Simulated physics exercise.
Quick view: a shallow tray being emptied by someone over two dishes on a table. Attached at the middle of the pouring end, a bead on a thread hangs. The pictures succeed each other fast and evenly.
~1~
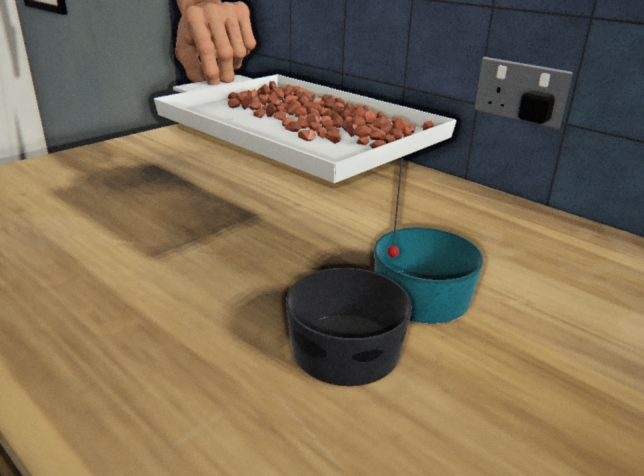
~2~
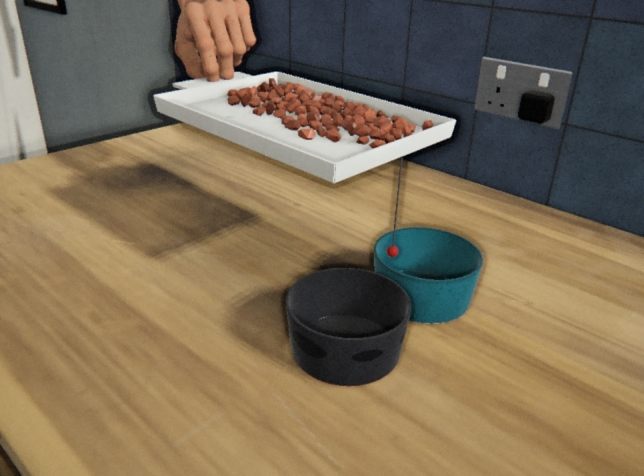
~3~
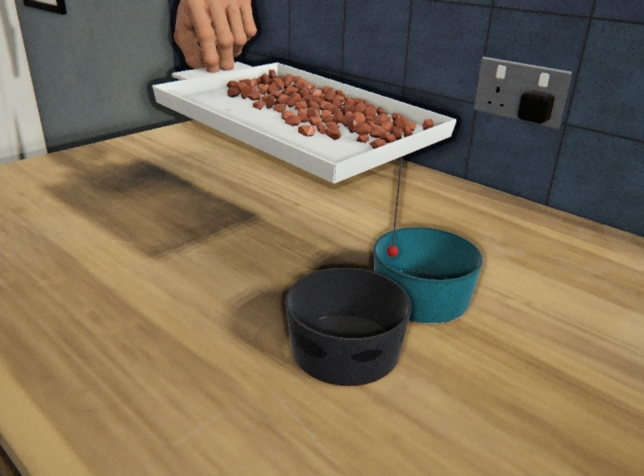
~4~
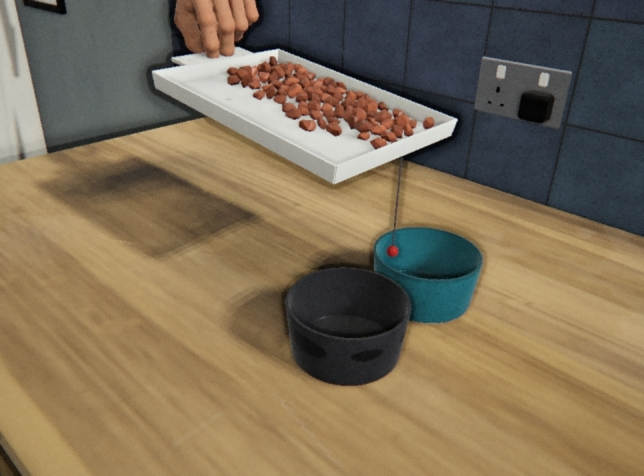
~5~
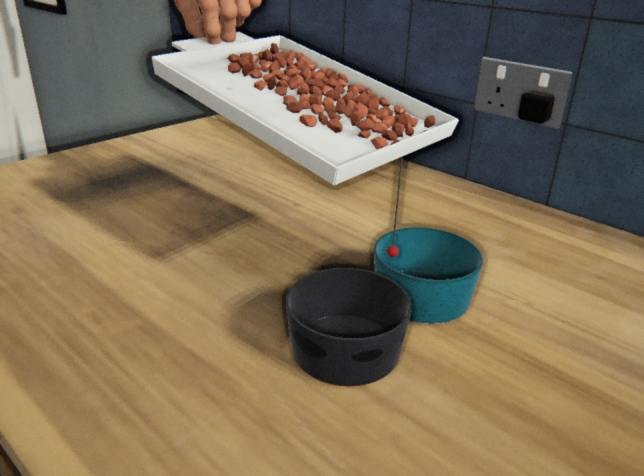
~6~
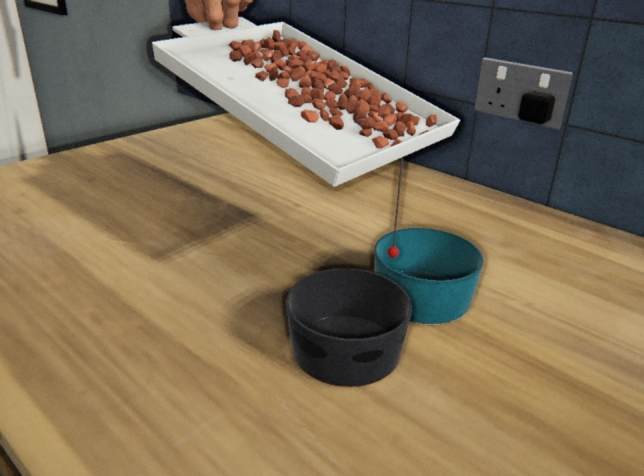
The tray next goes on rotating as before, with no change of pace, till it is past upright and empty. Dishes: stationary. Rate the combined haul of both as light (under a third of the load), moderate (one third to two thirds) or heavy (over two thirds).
A moderate haul.
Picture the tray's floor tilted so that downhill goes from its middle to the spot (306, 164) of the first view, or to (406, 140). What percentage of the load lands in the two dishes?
Lab note: Try one about 90 %, try two about 90 %.
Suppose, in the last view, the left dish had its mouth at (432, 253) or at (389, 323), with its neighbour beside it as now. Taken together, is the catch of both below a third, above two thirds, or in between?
For the first try it's under a third, and for the second it's above two thirds.
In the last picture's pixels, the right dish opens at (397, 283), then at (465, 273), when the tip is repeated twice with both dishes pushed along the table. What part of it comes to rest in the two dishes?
60% for the first placement, 90% for the second.
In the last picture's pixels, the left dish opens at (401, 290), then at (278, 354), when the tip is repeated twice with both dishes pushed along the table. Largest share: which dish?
First placement: The leftmost one; second placement: The rightmost one.
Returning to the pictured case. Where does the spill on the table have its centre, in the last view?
The middle lies near (497, 377).
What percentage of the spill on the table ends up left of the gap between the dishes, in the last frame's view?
That comes to about 10 per cent of the pieces.
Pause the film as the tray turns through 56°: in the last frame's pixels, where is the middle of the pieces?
I'd put it at about (397, 117).
Soon after the last picture, tray tipped steeply; nearly all on the tray; a stray few in the air.
A little later, tray tipped right over; about a third on the tray; a small part in the left dish; a small part in the right dish; about a third outside both; a small part in the air.
Later still, tray tipped past a quarter turn; about a third in the left dish; about a quarter in the right dish; about half outside both.
At rest, tray tipped past a quarter turn; about a third in the left dish; about a quarter in the right dish; about half outside both.
